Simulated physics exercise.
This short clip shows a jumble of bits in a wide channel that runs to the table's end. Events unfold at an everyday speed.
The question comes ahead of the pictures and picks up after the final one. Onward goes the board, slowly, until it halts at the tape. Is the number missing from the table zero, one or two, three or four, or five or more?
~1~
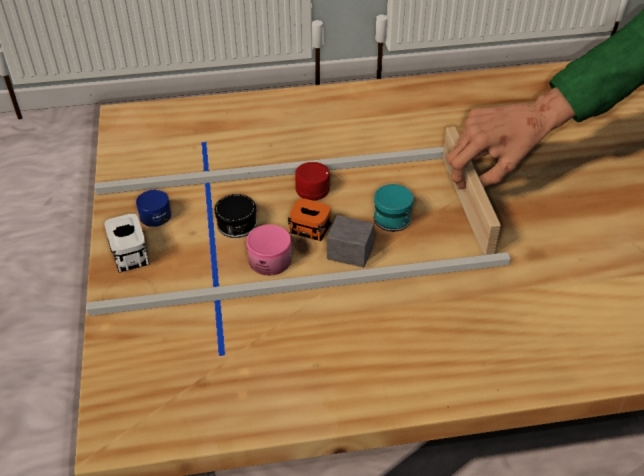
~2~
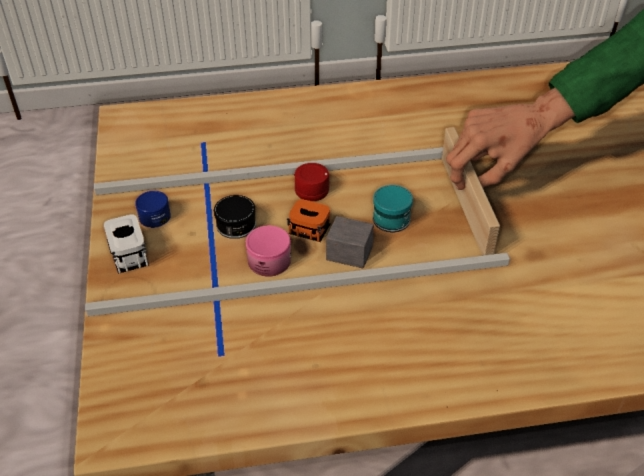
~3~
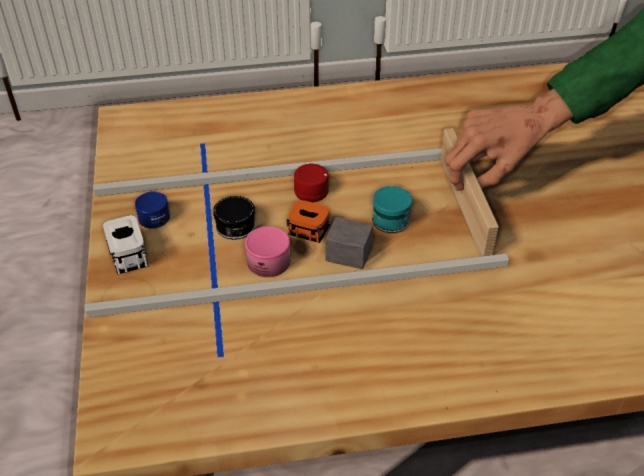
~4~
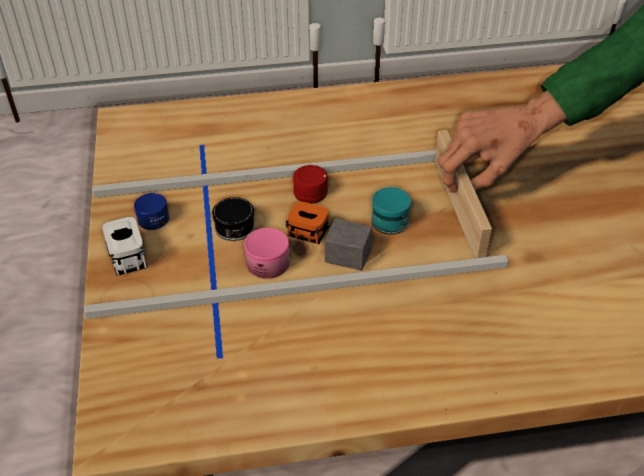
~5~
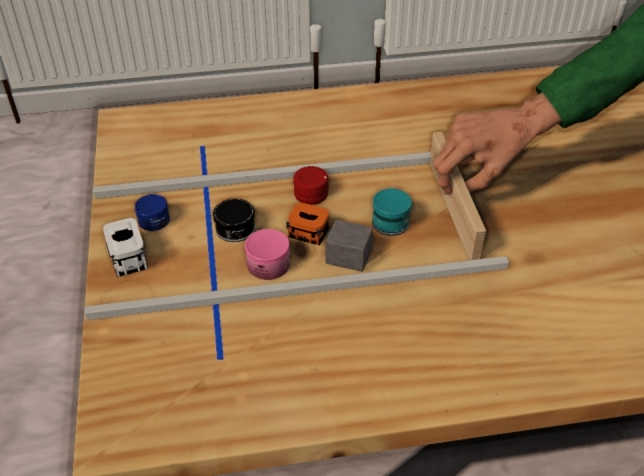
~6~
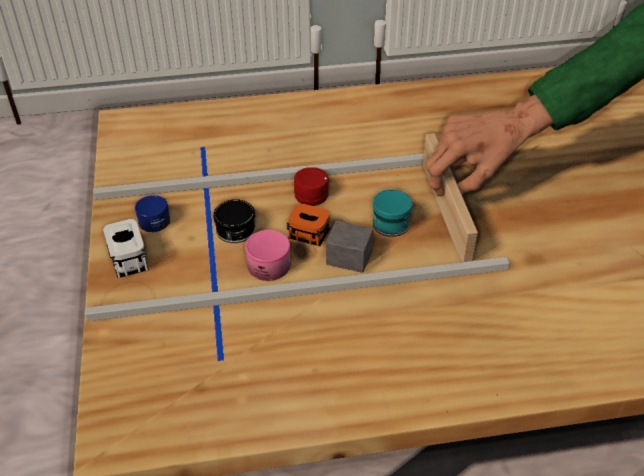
The number that tip off is going to be zero.
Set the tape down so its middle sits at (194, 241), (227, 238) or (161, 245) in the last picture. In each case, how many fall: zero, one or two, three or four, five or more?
Taking the tapes one at a time, the count is no fall at all, then not one, then just one or two.
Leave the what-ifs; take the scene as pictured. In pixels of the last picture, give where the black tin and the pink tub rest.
The black tin at (158, 216), the pink tub at (150, 275).
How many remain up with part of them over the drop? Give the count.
So the number is 0.
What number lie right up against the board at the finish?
In total, 3.
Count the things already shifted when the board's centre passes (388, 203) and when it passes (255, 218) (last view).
Answer - first 1, then 7.
Soon after, none off yet; white case at rest near (126, 248); blue tub at rest near (153, 214); black tin at rest near (235, 221).
Then, none off yet; white case at rest near (126, 248); blue tub at rest near (153, 214); black tin moved a little near (217, 220).
Further on, none off yet; white case at rest near (126, 248); blue tub moved about its own width near (130, 209); black tin moved well along near (162, 217).
At rest, the number that fall off is zero.
